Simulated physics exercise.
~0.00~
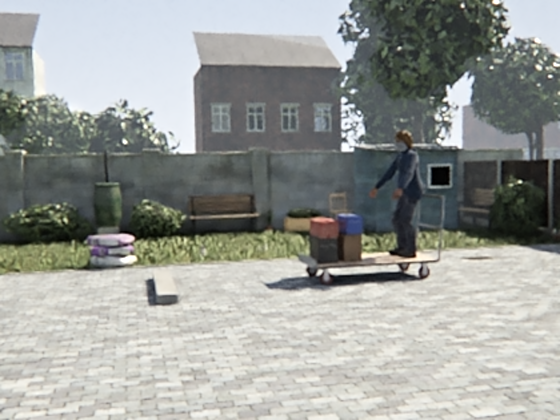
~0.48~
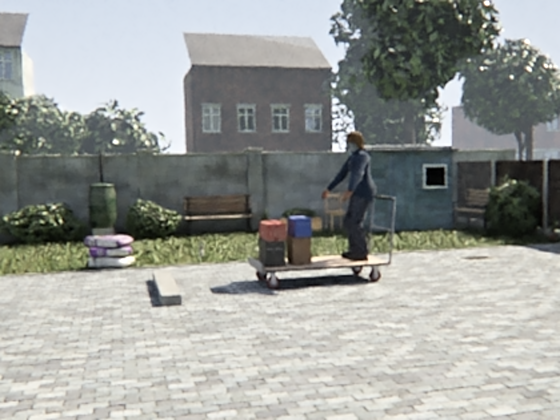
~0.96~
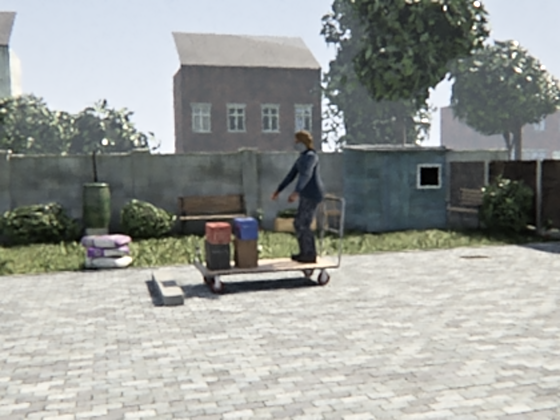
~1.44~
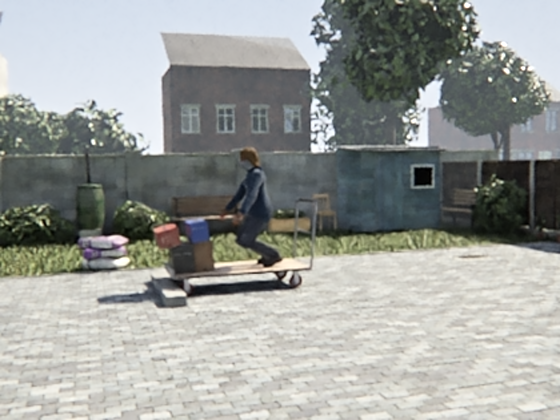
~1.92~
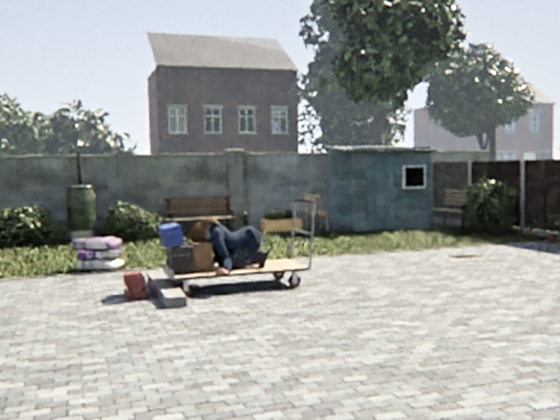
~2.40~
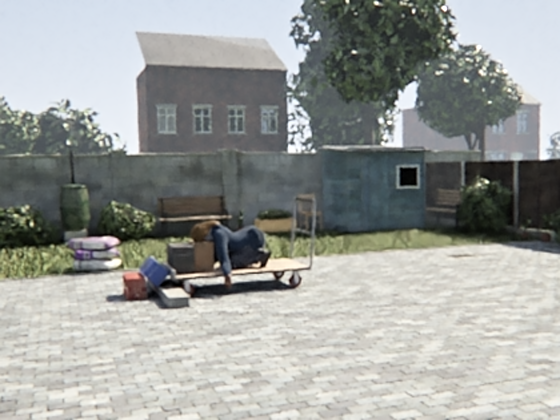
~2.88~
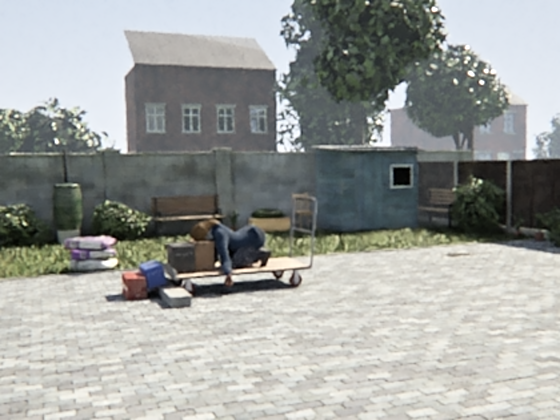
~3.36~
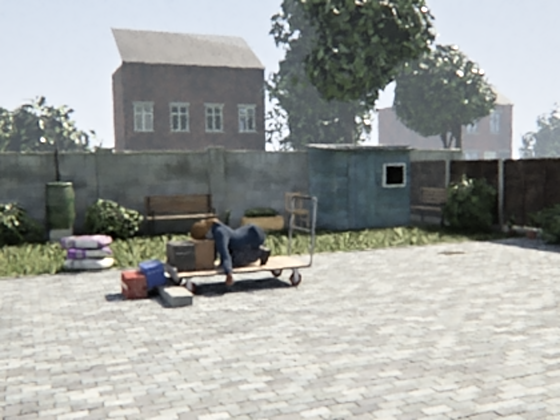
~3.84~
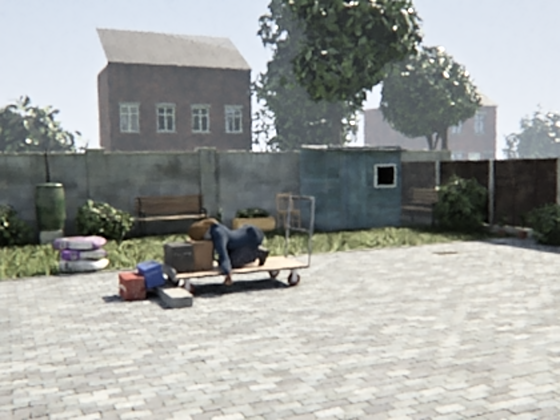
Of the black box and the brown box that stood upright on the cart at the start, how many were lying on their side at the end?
None of them were. The black box and the brown box were both still upright on the cart at the end.
